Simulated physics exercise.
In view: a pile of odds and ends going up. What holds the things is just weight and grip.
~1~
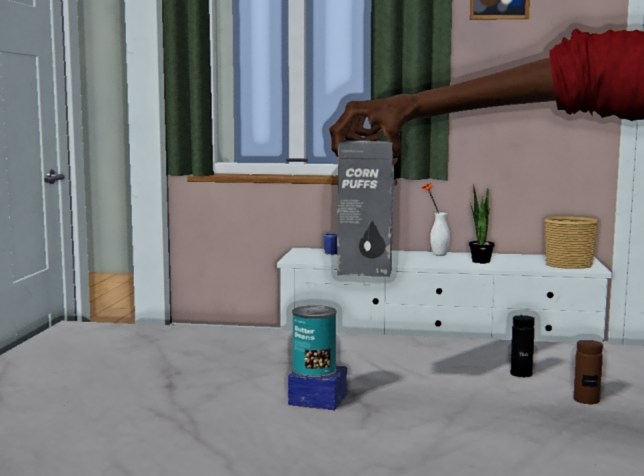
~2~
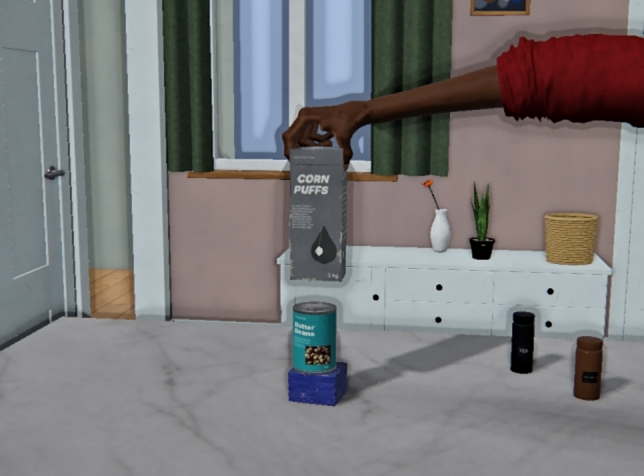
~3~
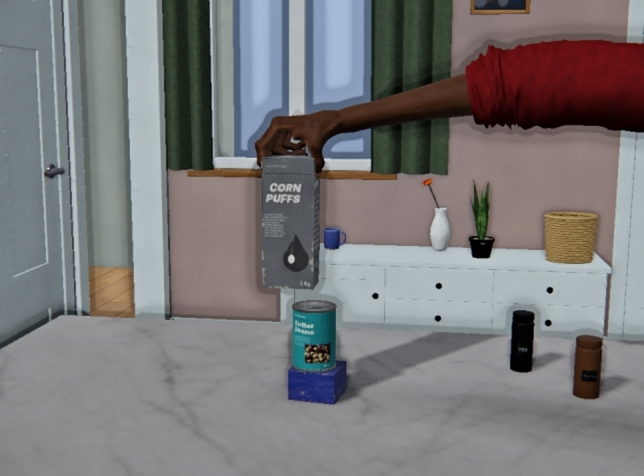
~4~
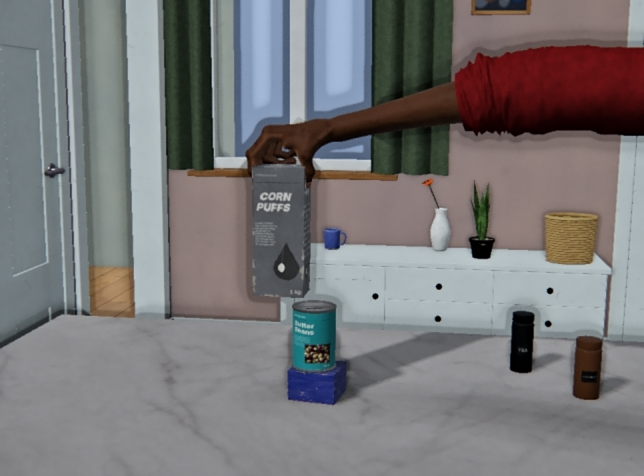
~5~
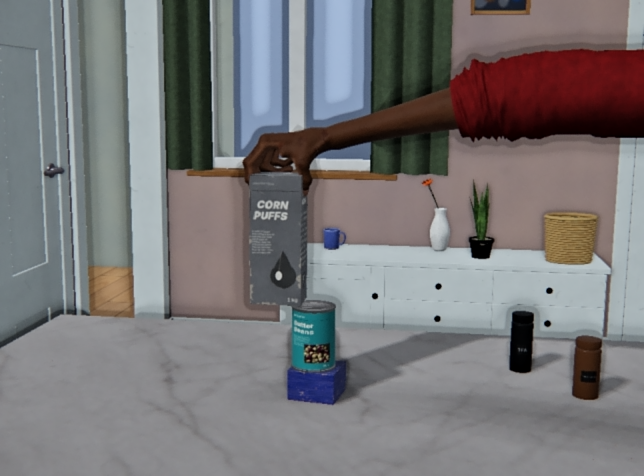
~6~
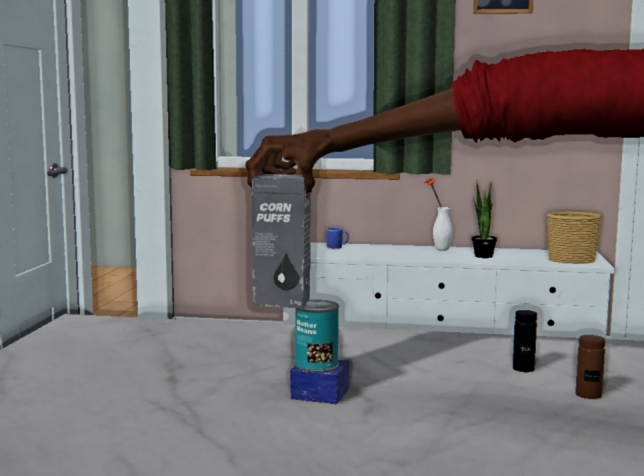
At the start, a hand in a red sleeve holds a grey Corn Puffs carton above a teal can on a blue block. The arm moves the carton left and gradually lowers it, until it is nearly still at the can's upper left, the hand still gripping its top.
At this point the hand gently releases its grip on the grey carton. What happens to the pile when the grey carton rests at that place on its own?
Not firm.
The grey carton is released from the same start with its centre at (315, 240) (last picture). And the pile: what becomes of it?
In the end the pile does not fall.
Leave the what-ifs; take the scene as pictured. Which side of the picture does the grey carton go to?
Off leftwards in the picture.
Then, 0.40 s after the last picture, grey carton now fallen.
Then, 0.70 s after the last picture, things are still on the move.
At rest, fallen, grey carton; the other 4 in place. Seen from the same camera at the end, grey carton near (159, 362). The pile gives way.
